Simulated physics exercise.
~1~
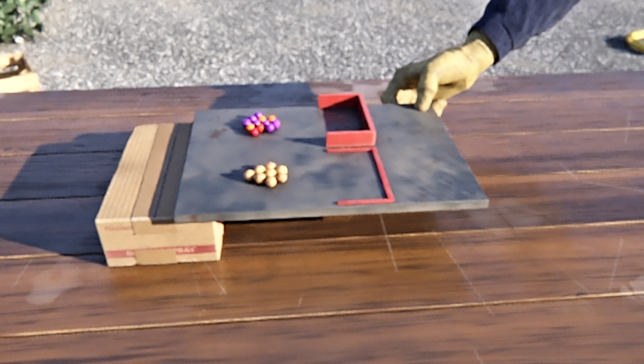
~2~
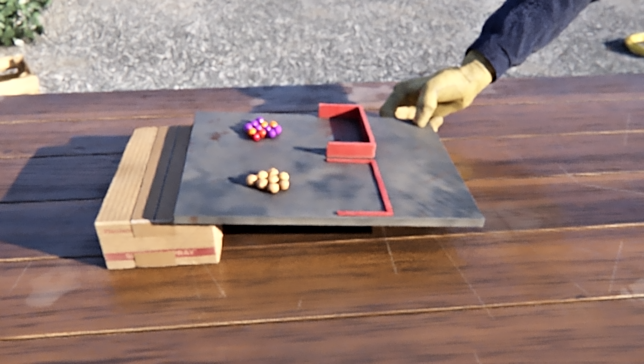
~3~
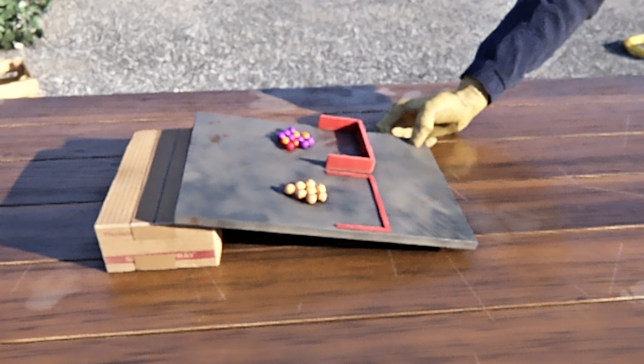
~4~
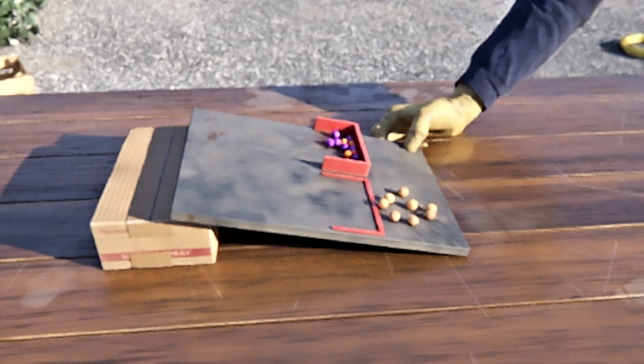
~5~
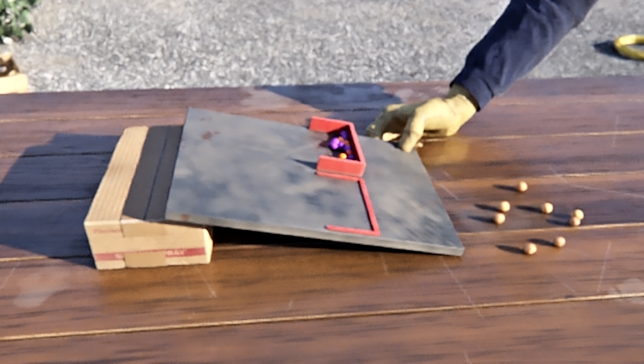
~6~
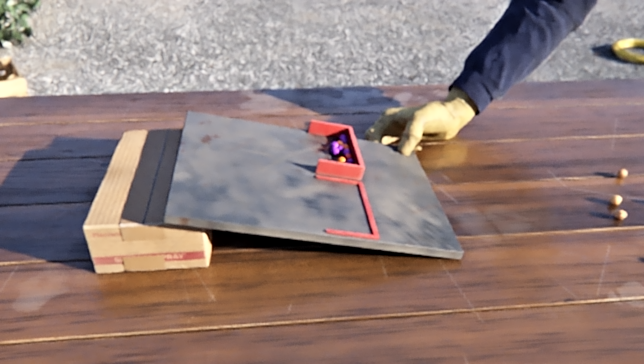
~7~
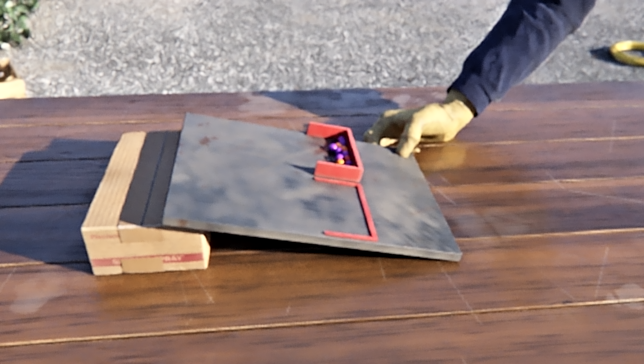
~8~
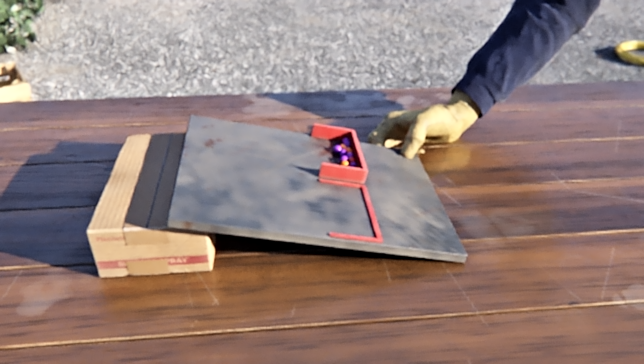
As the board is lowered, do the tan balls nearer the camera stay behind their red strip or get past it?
The tan balls get past their red strip and roll off the board, while the purplish batch farther back is stopped by its own barrier.
Grey board tilting down in a gloved hand, tan balls rolling past a red strip and away, purplish ones gathering behind theirs.
